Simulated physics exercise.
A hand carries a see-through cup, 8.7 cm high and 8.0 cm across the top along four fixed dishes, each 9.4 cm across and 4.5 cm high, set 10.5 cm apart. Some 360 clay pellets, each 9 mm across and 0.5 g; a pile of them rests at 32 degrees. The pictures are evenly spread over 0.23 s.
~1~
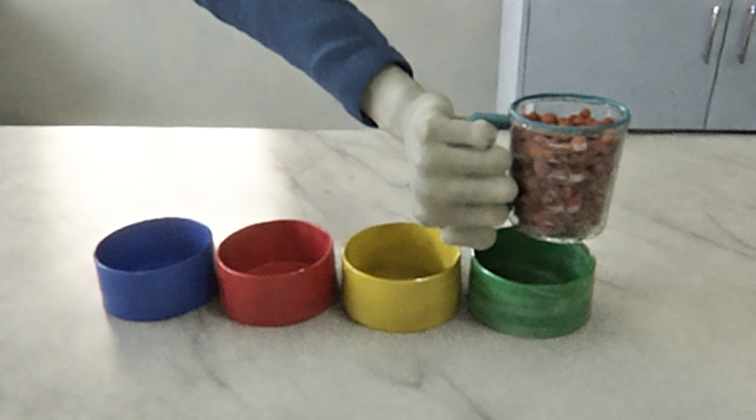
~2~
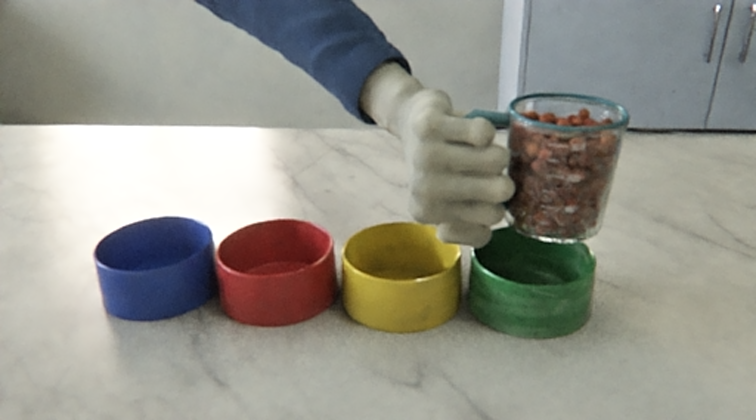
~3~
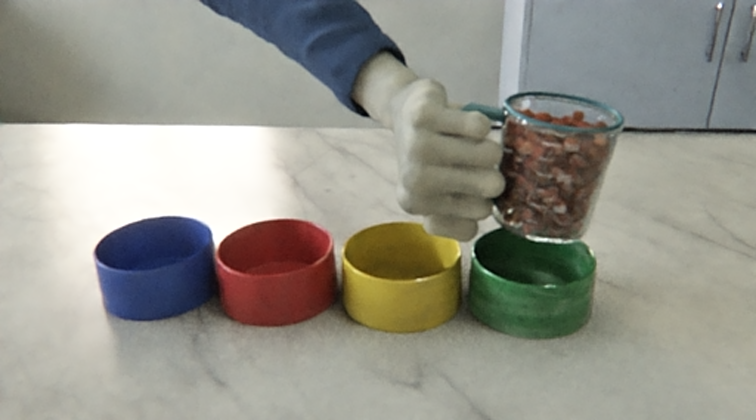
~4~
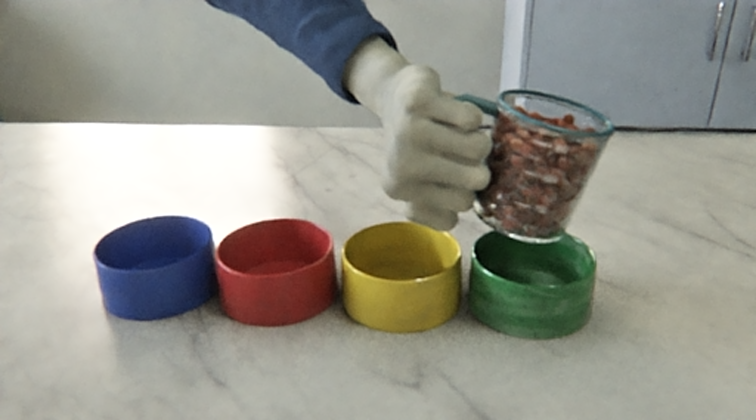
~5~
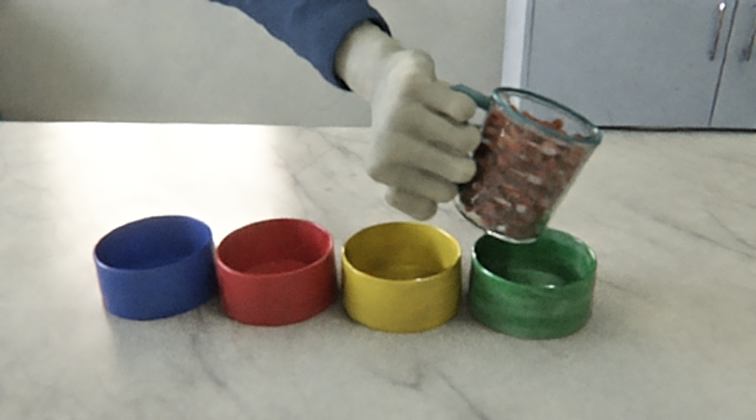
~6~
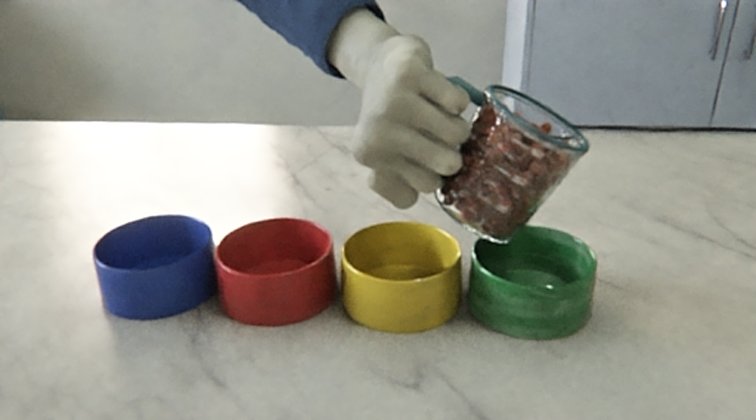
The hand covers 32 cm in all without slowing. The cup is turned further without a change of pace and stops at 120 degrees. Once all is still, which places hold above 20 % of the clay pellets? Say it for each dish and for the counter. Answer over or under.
Red over, blue under, green under, yellow over, counter under.
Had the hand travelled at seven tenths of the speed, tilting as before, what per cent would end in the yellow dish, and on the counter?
In that case yellow 80, counter 10.
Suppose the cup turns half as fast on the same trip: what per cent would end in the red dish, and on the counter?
Then: Red 40; counter 30.
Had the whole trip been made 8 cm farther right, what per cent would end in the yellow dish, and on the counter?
Yellow 50; counter 10.
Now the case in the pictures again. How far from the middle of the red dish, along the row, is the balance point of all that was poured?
About 6 cm to its right.
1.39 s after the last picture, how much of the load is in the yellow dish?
Near 55 per cent so far.
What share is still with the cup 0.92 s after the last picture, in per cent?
Some 5 per cent of the load.
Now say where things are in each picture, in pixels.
In the first picture, cup at (562, 167), tilt 0 degrees, lip at (626, 111), moved 0.0 cm; middle of the pieces at (560, 168); green dish at (532, 254); yellow dish at (401, 250); red dish at (275, 246); blue dish at (154, 243).
In the second picture, cup at (559, 167), tilt 1 degrees, lip at (625, 113), moved 0.2 cm; middle of the pieces at (557, 167).
In the third picture, cup at (551, 167), tilt 6 degrees, lip at (620, 117), moved 0.9 cm; middle of the pieces at (548, 167).
In the fourth picture, cup at (536, 167), tilt 13 degrees, lip at (610, 125), moved 1.9 cm; middle of the pieces at (534, 167).
In the fifth picture, cup at (521, 166), tilt 20 degrees, lip at (599, 133), moved 3.1 cm; middle of the pieces at (519, 166).
In the sixth picture, cup at (506, 166), tilt 28 degrees, lip at (586, 142), moved 4.2 cm; middle of the pieces at (503, 166); green dish at (533, 254); yellow dish at (401, 250); red dish at (275, 245); blue dish at (153, 241).
Then, 0.56 s after the last picture, tilt 115 degrees; cup holds 75 %, yellow 20 %.
Then, 0.92 s after the last picture, tilt 120 degrees; cup holds 5 %, red 30 %, yellow 55 %.
Then, 1.39 s after the last picture, tilt 120 degrees; cup holds 0 %, red 35 %, yellow 55 %.
In the end, red 35 %, blue 0 %, green 0 %, yellow 55 %, counter 10 %.
